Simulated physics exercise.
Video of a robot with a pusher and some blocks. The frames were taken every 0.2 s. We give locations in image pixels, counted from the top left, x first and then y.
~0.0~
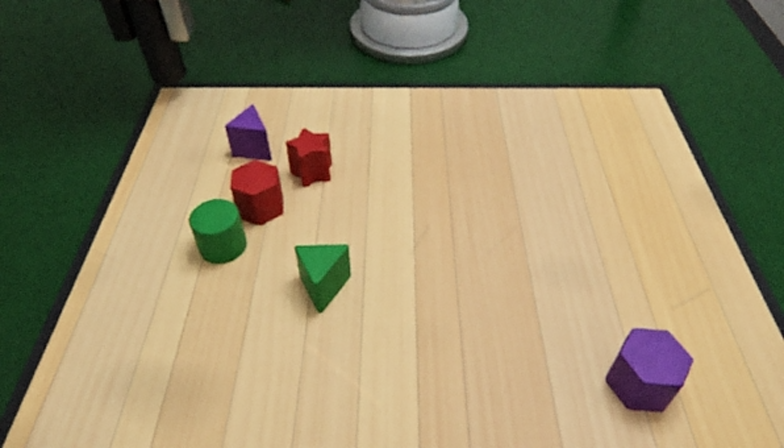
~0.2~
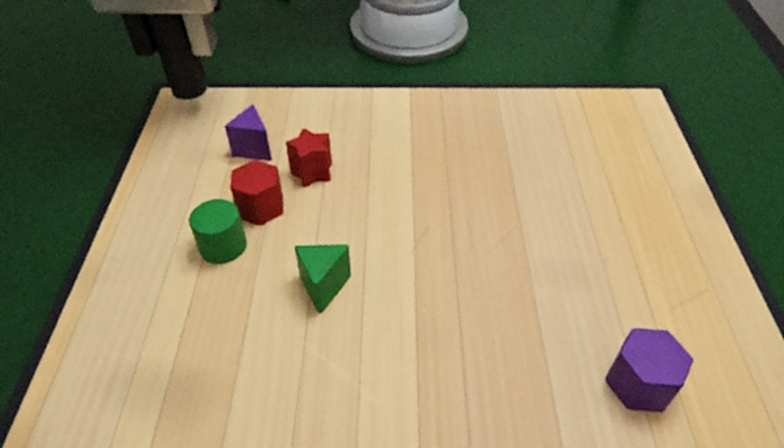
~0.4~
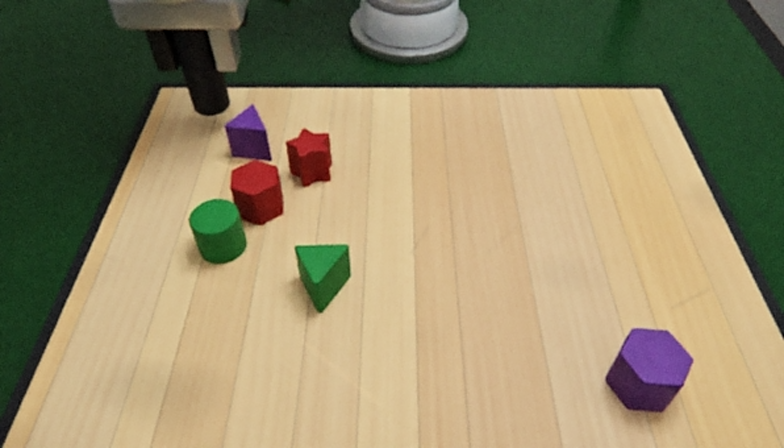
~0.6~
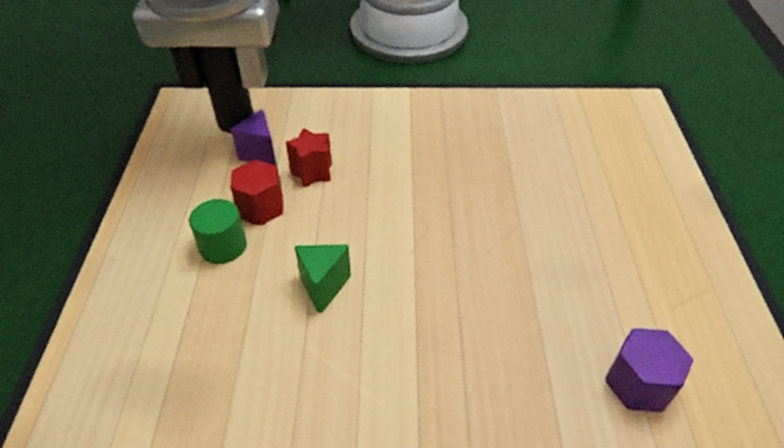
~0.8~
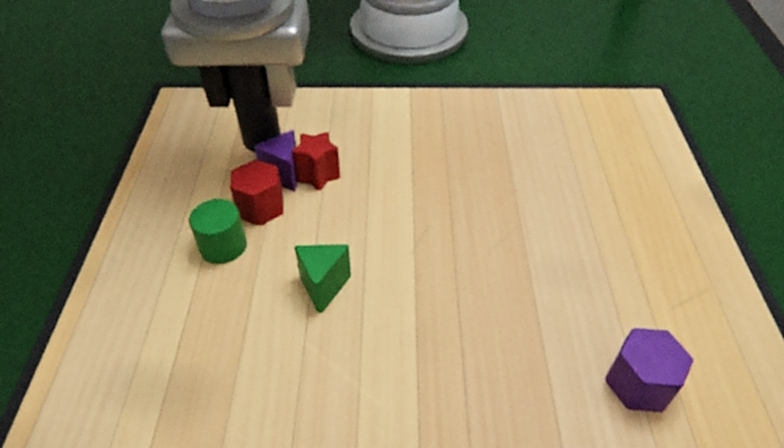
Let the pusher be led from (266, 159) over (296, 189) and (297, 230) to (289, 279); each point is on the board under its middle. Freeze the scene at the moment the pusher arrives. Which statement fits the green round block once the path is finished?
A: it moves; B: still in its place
The one that fits is A, it moves.
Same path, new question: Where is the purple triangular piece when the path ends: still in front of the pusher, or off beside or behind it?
Slid off.
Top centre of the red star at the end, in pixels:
(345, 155)
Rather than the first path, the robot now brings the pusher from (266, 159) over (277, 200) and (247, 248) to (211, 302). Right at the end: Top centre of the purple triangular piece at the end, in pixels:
My prediction: (302, 181).
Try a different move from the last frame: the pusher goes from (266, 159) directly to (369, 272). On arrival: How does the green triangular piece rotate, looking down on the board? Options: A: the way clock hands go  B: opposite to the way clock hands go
It's A.
What follows on the original path. One third of the way, pusher at (292, 170); red six-sided block at (255, 184), turned 30° clockwise; purple triangular piece at (304, 180), turned 15° clockwise; red star at (345, 157), turned 80° anticlockwise.
Two thirds of the way, pusher at (293, 212); green round block at (201, 220); red six-sided block at (246, 195), turned 65° clockwise; purple triangular piece at (319, 218), turned 20° anticlockwise; red star at (346, 157), turned 85° anticlockwise.
At the end, pusher at (285, 261); green round block at (201, 220); red six-sided block at (246, 195), turned 65° clockwise; purple triangular piece at (328, 231), turned 50° anticlockwise; red star at (346, 157), turned 85° anticlockwise; green triangular piece at (324, 266), turned 30° anticlockwise.
